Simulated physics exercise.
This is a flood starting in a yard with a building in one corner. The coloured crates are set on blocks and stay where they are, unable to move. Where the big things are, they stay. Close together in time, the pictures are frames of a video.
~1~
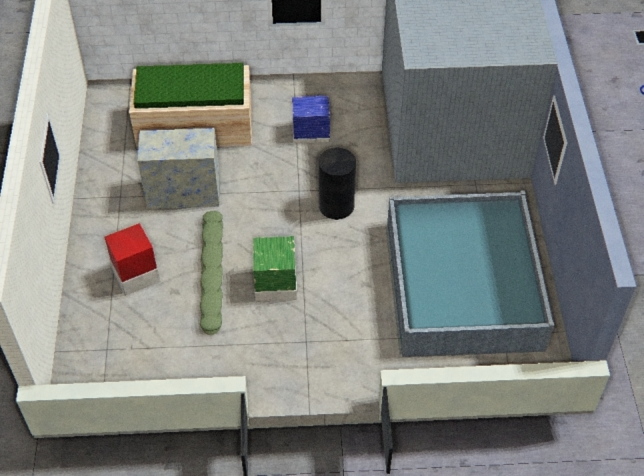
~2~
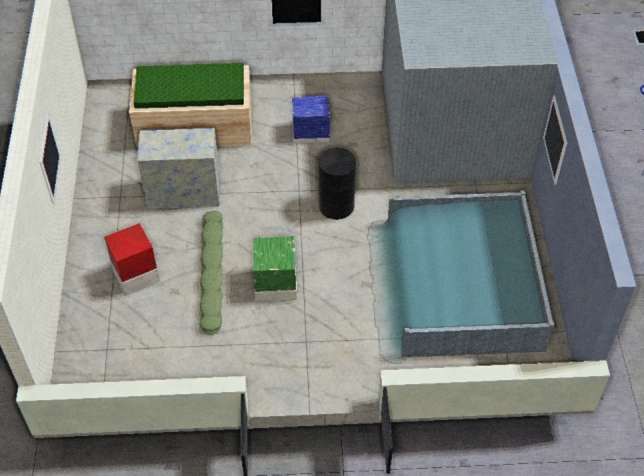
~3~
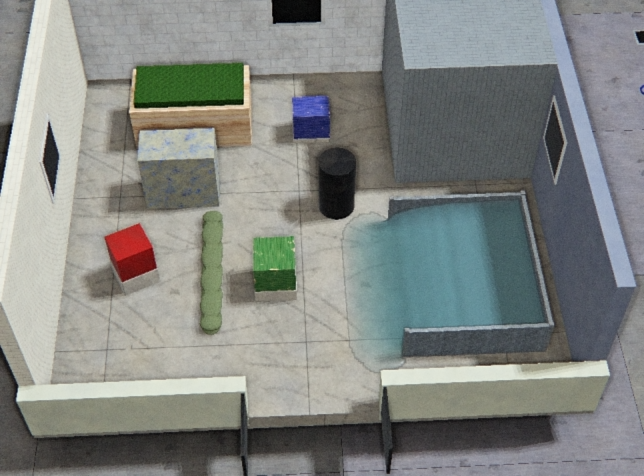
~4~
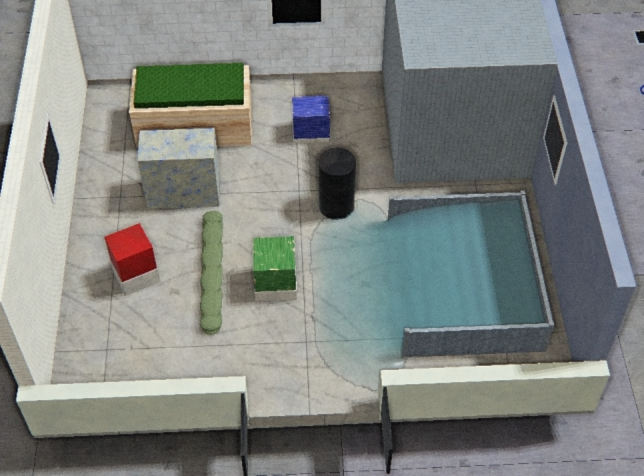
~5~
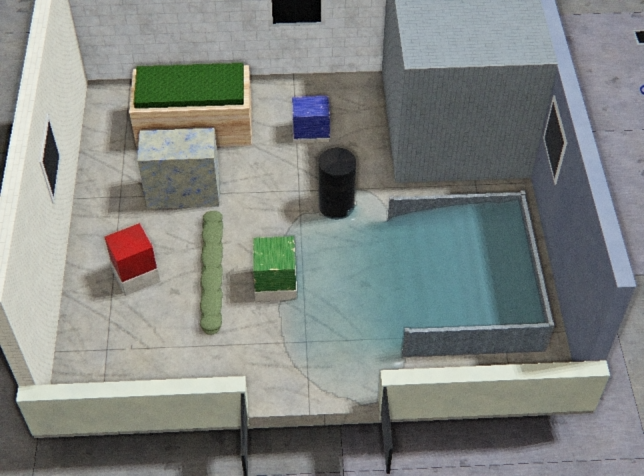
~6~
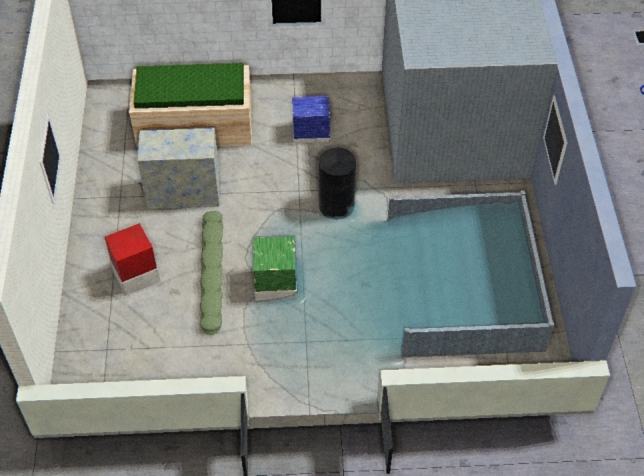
To begin with, a tank of still blue water sits at the right of a walled yard holding coloured blocks, a planter and a black cylinder. Then its left side opens and water pours out leftward across the floor, fanning wider until it reaches around the green block, while the objects stay in place.
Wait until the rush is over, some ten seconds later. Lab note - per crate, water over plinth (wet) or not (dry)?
Green crate: Wet; red crate: Dry; blue crate: Wet.
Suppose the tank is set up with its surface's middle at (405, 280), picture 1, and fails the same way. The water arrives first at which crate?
Green-painted one.
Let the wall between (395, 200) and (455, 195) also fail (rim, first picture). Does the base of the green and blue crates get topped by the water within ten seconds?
Observed: Green stays clear; blue is doused.
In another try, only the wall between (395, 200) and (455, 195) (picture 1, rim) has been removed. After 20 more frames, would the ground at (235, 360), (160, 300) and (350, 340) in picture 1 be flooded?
Obs. 1: Moisture-free; obs. 2: Moisture-free; obs. 3: Moisture-free.
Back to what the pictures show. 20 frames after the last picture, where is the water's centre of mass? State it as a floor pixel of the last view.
Near (282, 278).
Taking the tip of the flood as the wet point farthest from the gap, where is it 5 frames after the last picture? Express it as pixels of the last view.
The front's farthest point is close to (115, 354).
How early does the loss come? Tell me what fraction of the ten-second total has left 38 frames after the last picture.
Near 70 in a hundred.
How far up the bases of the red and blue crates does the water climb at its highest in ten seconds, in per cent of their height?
50 and 180 %, roughly.
A moment on, water covers 35 % of the floor; the green crate water round its plinth, the red crate not reached, the blue crate not reached.
Next, water covers 45 % of the floor; the green crate water round its plinth, the red crate water round its plinth, the blue crate water round its plinth.
Then, water covers 70 % of the floor; the green crate water round its plinth, the red crate water round its plinth, the blue crate water round its plinth.
Later, water covers 90 % of the floor; the green crate water round its plinth, the red crate water round its plinth, the blue crate water round its plinth.
In the end, water covers 95 % of the floor; the green crate was topped, the red crate stayed above the water, the blue crate was topped.
